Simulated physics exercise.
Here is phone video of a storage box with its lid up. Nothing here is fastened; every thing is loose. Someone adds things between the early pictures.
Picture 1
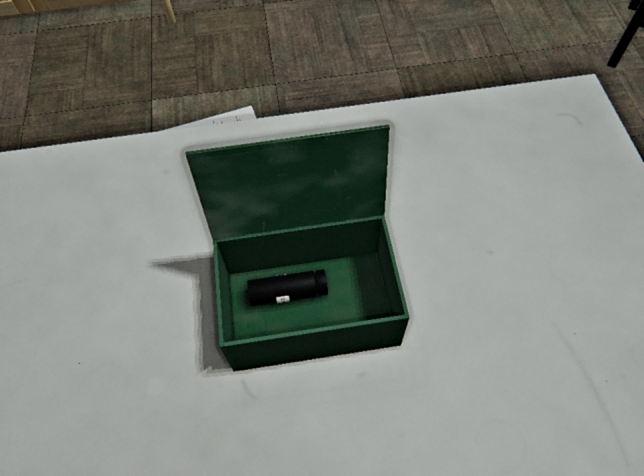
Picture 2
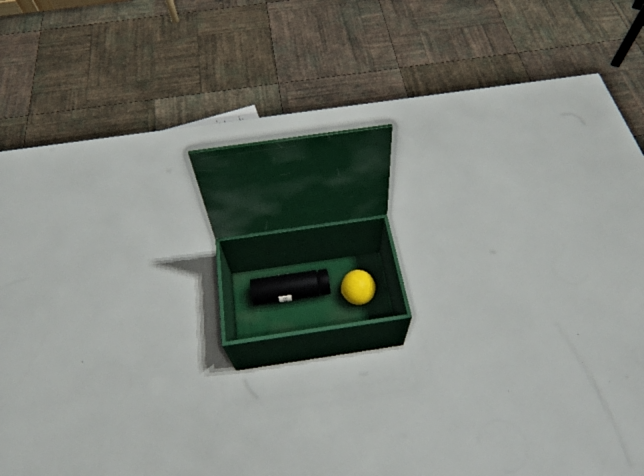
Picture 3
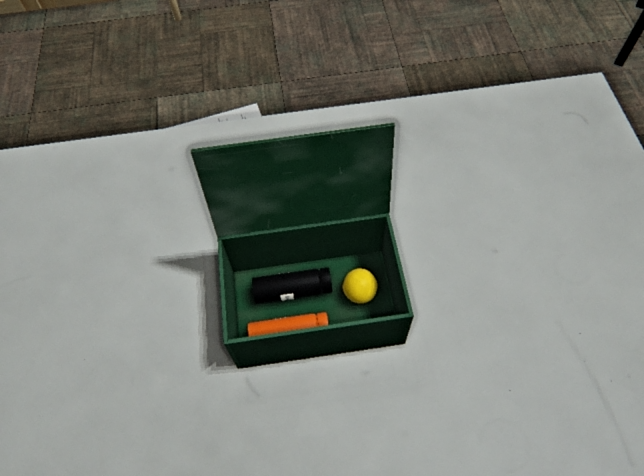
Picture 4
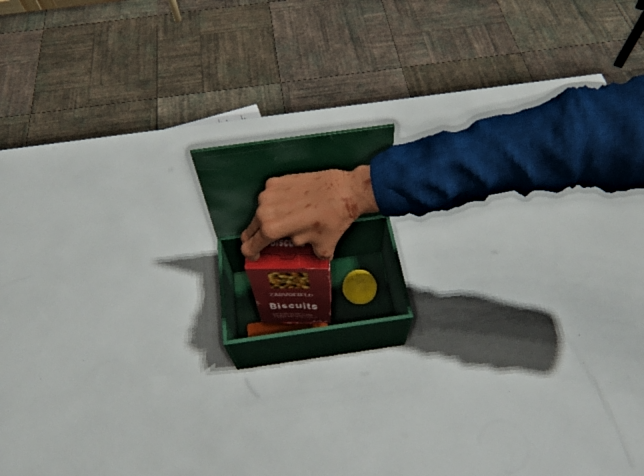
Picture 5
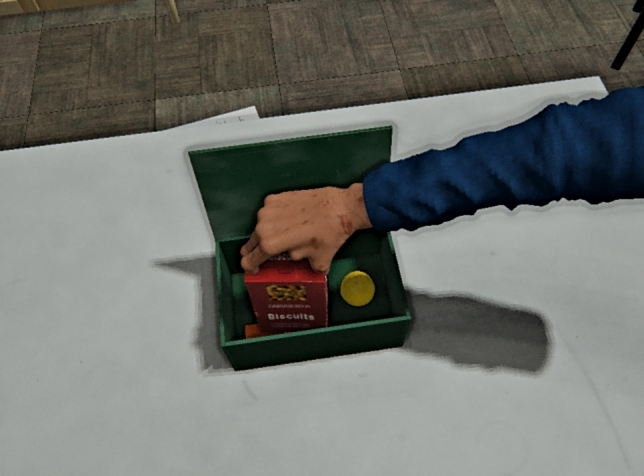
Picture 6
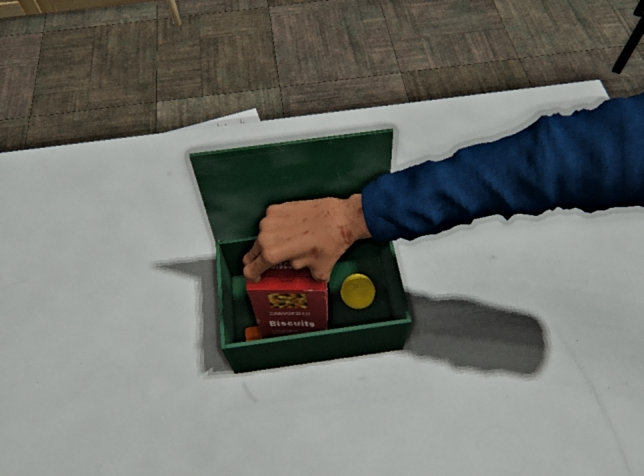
A yellow lemon and then an orange tube appear in an open green box that already holds a black shaker, on a white table seen from above in a carpeted room. The lemon sits at the right, the shaker at the left, and the tube along the near side. A blue-sleeved arm reaches from the right, its hand lowering a red biscuit packet into the left side, while the view barely shifts.
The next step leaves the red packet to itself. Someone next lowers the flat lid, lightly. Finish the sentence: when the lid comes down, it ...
... cannot close.
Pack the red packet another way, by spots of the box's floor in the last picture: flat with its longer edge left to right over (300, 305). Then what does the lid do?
Lid down.
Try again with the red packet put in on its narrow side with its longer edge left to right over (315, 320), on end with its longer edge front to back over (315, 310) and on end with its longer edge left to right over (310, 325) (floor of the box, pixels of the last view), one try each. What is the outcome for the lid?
The first attempt ends with the lid lying shut, the second with it standing open, and the third with it standing open.
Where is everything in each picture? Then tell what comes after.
In the first frame, the last thing is not in view yet.
In the second frame, the last thing is not in view yet; yellow lemon (358, 287).
In the third frame, the last thing is not in view yet; black shaker (292, 286).
The fourth frame shows on its way; red packet (293, 281).
The fifth frame shows on its way; red packet (291, 292); yellow lemon (358, 289).
The sixth frame shows in place under the hand; red packet (292, 300).
Then, 0.40 s past the last view, red packet rocked 37° from its first pose near (290, 280).
Then, 1.10 s past the last view, lid starting down; red packet rocked 35° from its first pose near (291, 277); orange shaker displaced a little.
Then, 2.40 s past the last view, lid 89° above the rim; red packet rocked 33° from its first pose near (291, 278); orange shaker displaced a little.
Then, 4.30 s past the last view, lid 88° above the rim; red packet rocked 32° from its first pose near (291, 278); orange shaker displaced a little.
Finally, lid 87° above the rim; moved from the start, red packet; the other 3 still in place. Final places as the last picture's camera would see them, red packet near (291, 278).
